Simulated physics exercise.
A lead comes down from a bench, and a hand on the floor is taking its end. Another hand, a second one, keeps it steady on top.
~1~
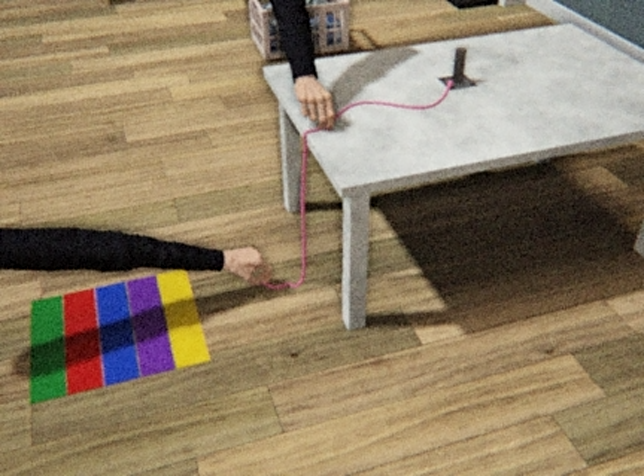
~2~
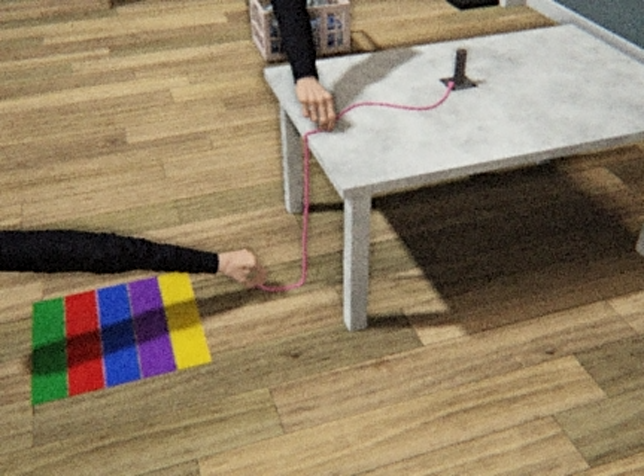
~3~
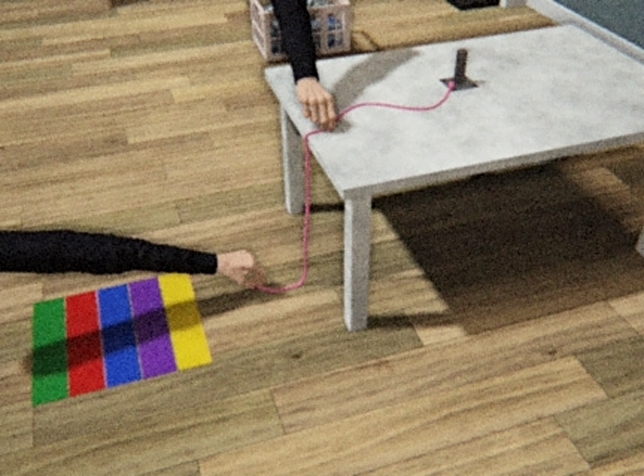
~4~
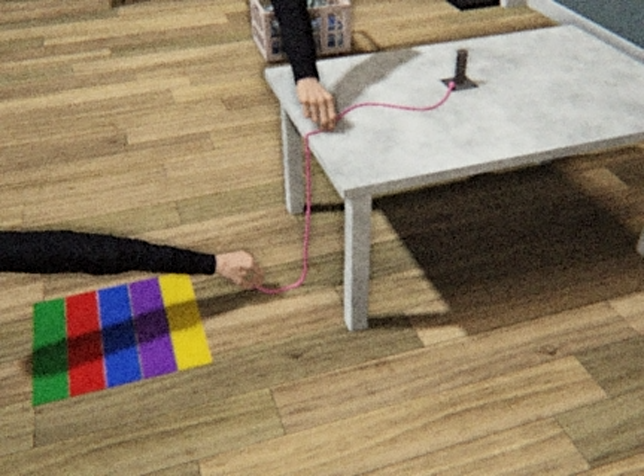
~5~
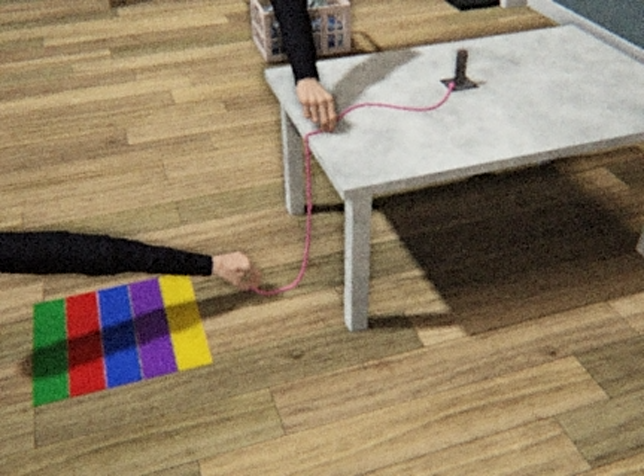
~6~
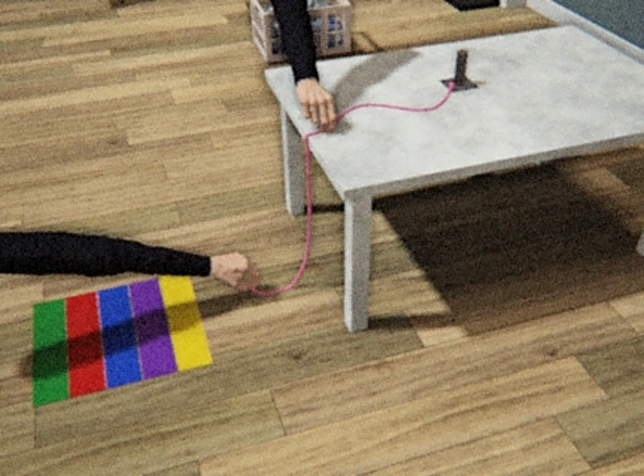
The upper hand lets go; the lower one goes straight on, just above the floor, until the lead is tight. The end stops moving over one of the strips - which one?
The blue strip.
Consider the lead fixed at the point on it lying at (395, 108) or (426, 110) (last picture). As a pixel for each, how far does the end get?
(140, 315); (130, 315).
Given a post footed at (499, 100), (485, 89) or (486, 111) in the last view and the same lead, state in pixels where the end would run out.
Taking the tries in turn, you get (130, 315), (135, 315) and (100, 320).
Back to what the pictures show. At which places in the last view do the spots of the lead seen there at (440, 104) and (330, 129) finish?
Roughly (415, 96) for the first and (294, 142) for the second.
Soon after, end near (164, 307); over purple.
Then, end near (132, 314); over purple.
At full stretch, end near (112, 318); over blue. The end stops over the blue strip.
